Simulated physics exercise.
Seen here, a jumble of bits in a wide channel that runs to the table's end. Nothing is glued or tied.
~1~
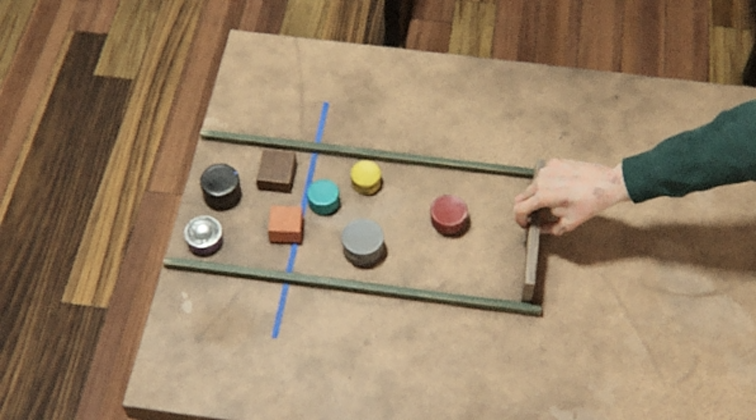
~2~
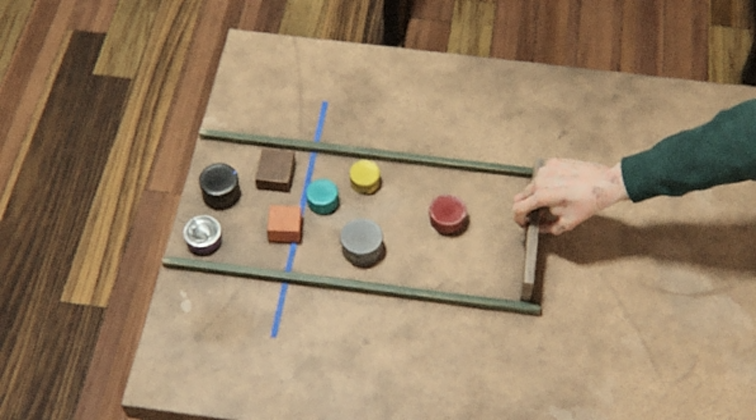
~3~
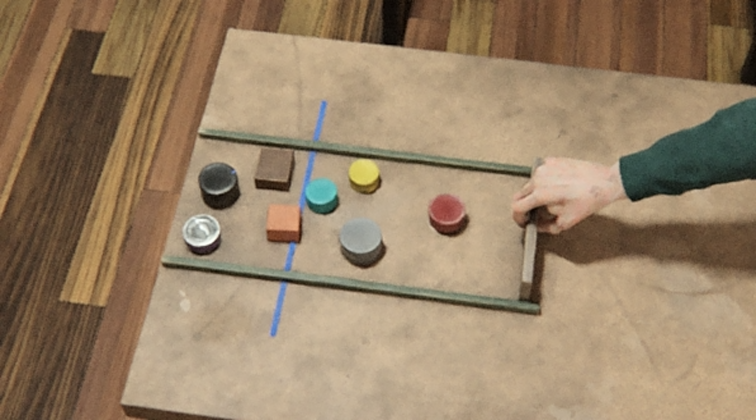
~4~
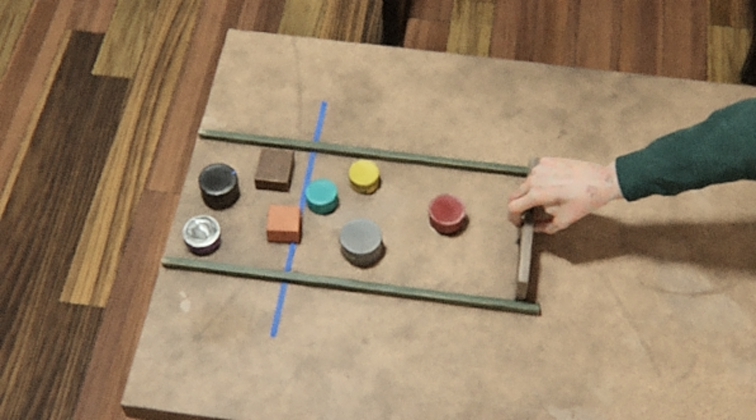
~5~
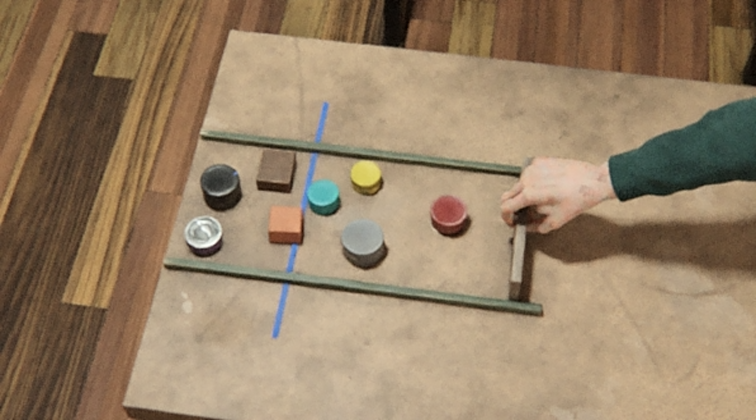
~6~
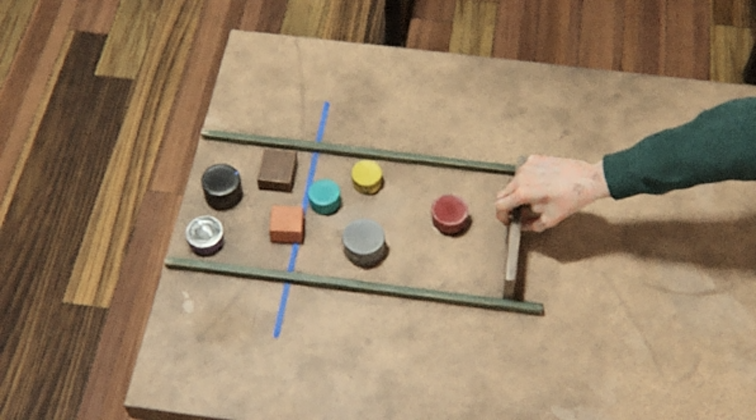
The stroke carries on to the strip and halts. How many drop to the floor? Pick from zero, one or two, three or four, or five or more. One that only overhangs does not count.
In the end the number that fall off is zero.
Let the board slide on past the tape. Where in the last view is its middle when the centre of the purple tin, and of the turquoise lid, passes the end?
Near (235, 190) and (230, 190).
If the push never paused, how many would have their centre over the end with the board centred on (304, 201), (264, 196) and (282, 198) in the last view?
In that order 0, 1 and 0.
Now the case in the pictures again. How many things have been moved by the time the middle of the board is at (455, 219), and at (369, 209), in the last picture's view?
1 and 4.
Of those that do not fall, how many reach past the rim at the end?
0 of them.
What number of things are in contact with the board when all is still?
That makes 3.
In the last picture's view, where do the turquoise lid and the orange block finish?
First (254, 192), then (246, 218).
Soon after, none off yet; purple tin at rest near (205, 236); black lid at rest near (222, 186); brown block at rest near (277, 170).
At rest, the number that fall off is zero.
